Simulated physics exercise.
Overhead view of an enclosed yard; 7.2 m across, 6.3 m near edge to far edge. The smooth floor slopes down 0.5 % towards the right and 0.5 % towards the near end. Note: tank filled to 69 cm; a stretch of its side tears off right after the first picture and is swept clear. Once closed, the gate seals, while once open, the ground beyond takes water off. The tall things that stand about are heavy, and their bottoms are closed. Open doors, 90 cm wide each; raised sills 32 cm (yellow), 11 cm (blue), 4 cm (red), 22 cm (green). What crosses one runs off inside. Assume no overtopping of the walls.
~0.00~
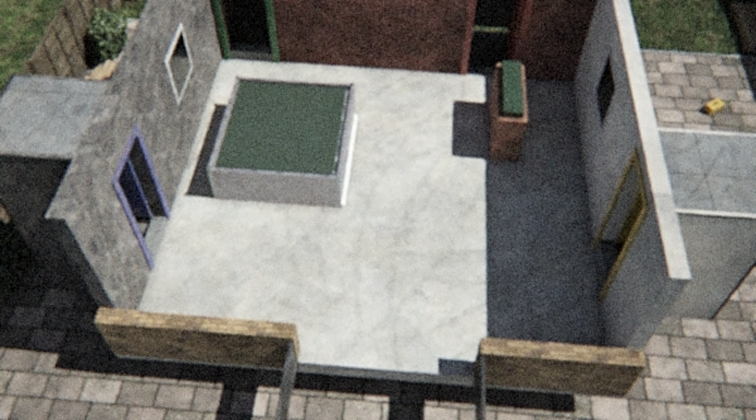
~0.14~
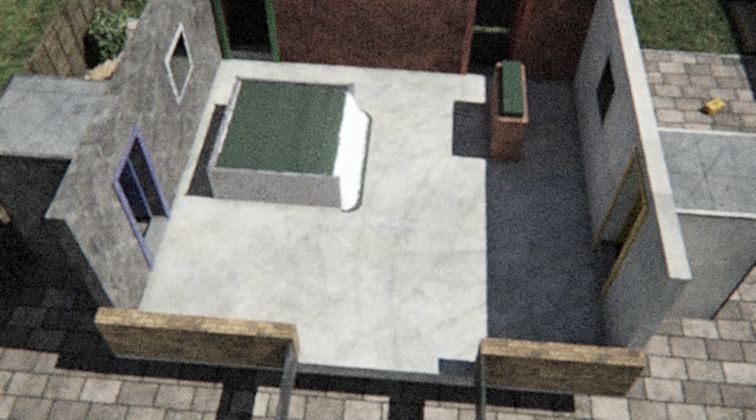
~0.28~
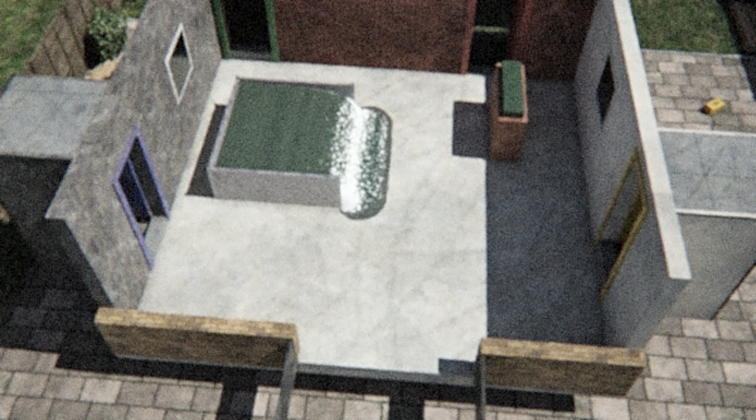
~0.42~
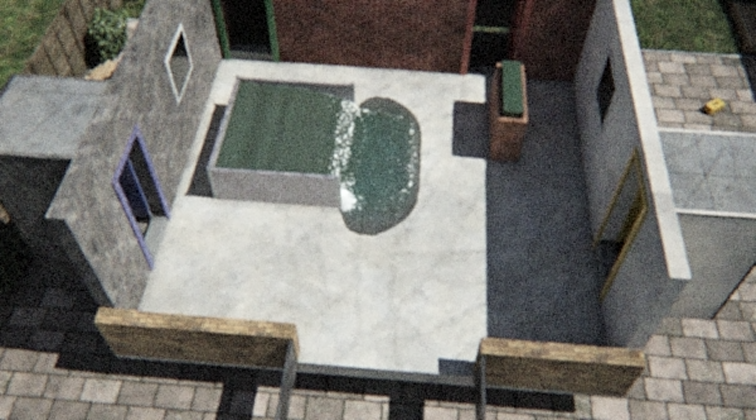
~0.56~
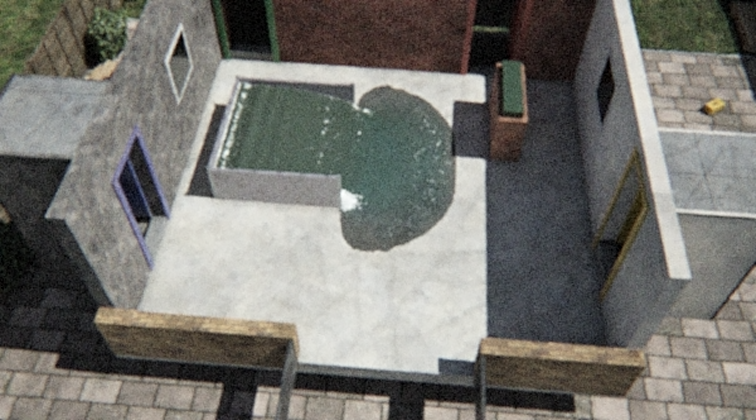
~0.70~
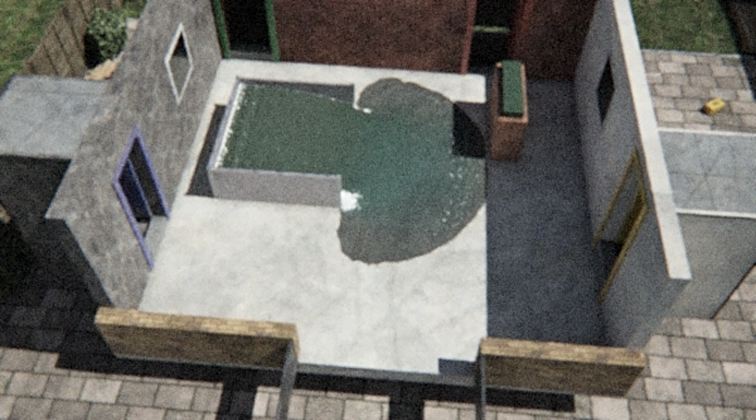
In a walled yard with a pale smooth floor, the right side of a raised rectangular tank opens and dark green water pours out, foaming at first, then spreading across the floor in a widening rounded pool toward the right wall.
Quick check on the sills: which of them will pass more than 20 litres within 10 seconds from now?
Sill check: Yellow door passes less or equal; blue door passes less or equal; red door passes more; green door passes less or equal.
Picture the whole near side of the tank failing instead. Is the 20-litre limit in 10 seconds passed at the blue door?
Then: Blue beyond it.
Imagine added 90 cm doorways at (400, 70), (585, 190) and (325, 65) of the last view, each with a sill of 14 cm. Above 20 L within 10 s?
In turn: Short of it, beyond it, short of it.
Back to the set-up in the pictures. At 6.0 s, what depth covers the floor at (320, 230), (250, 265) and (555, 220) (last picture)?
Spot by spot: Some 3, 3, then 11 cm.
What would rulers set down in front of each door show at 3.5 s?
Depths in cm: Yellow 22, blue 0, red 19, green 0.
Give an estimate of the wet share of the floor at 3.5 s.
Wet share: About 55 %.
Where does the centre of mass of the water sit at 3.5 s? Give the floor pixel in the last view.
Around (456, 187) in the last picture.
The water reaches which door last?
That would be the blue door.
After 1.4 s water covers 40 % of the floor and is deepest (40 cm) near (486, 149); yellow door not reached, blue door not reached, red door 6 cm at the sill, 0 L in, green door not reached.
After 2.2 s water covers 50 % of the floor and is deepest (37 cm) near (582, 225); yellow door 25 cm at the sill, 0 L in, blue door not reached, red door 22 cm at the sill, 60 L in, green door not reached.
After 3.5 s water covers 55 % of the floor and is deepest (40 cm) near (599, 372); yellow door 22 cm at the sill, 0 L in, blue door not reached, red door 19 cm at the sill, 233 L in, green door not reached.
After 6.0 s water covers 90 % of the floor and is deepest (16 cm) near (562, 369); yellow door 15 cm at the sill, 0 L in, blue door not reached, red door 11 cm at the sill, 390 L in, green door 2 cm at the sill, 0 L in.
After 10.0 s water covers 100 % of the floor and is deepest (11 cm) near (224, 144); yellow door 9 cm at the sill, 0 L in, blue door 7 cm at the sill, 0 L in, red door 6 cm at the sill, 435 L in, green door 5 cm at the sill, 0 L in.
